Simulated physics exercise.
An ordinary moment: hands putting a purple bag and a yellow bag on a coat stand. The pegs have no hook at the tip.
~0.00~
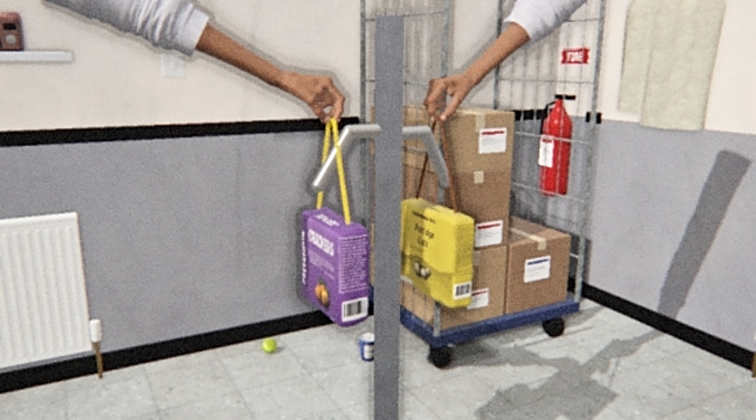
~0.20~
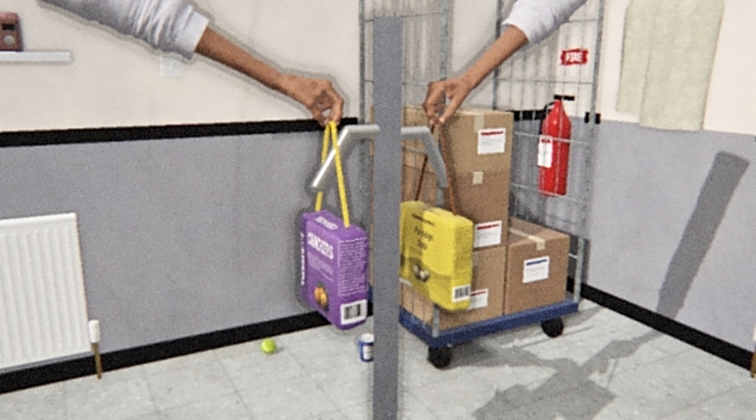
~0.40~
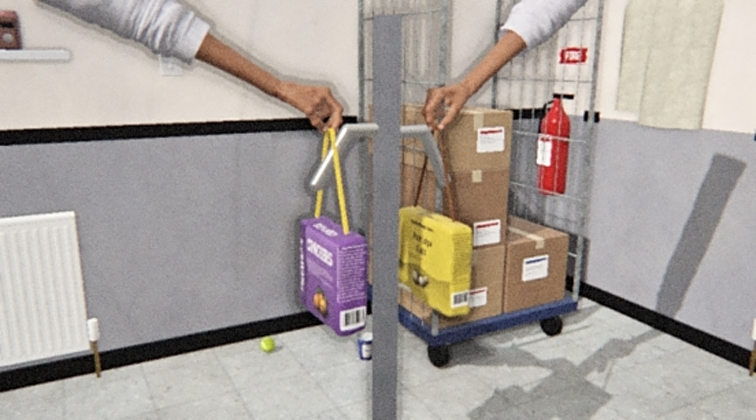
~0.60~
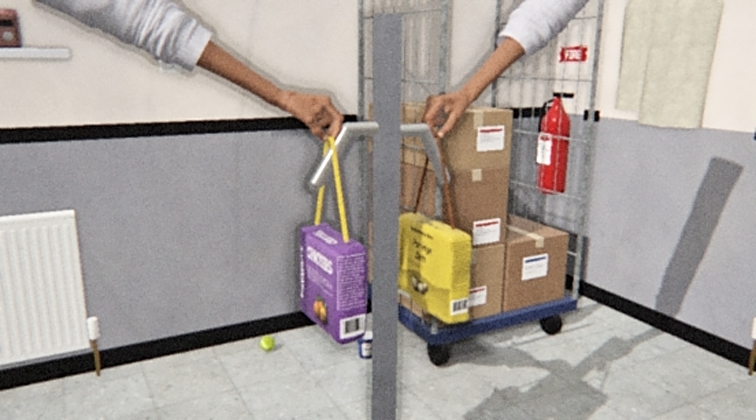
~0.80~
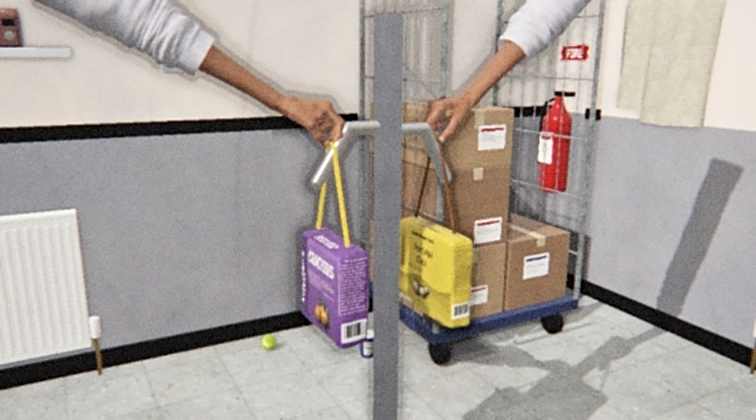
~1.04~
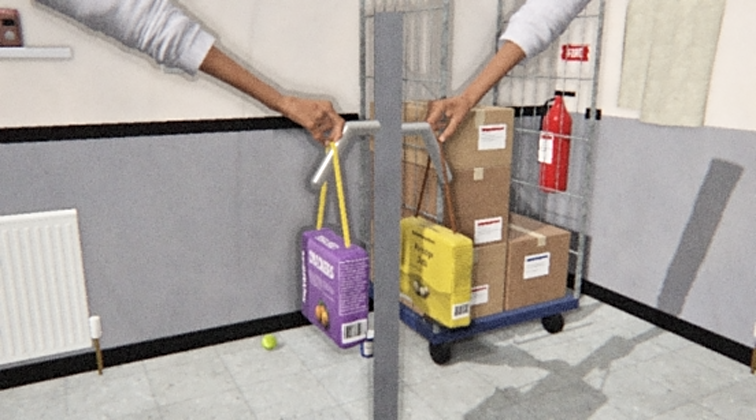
The clip opens with two hands holding a purple bag and a yellow bag by their straps at a grey stand, with boxes on a blue trolley behind. The hands lower both bags slightly beside the downward-sloping pegs, and then the bags stay almost still, with the hands still at the straps.
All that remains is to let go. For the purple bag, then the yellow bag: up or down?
Outcome: The purple bag drops to the floor; the yellow bag comes down.
After 1.52 s, purple bag on the floor; yellow bag on the floor.
At rest, purple bag on the floor; yellow bag on the floor. The purple bag comes down and the yellow bag slips off its peg.
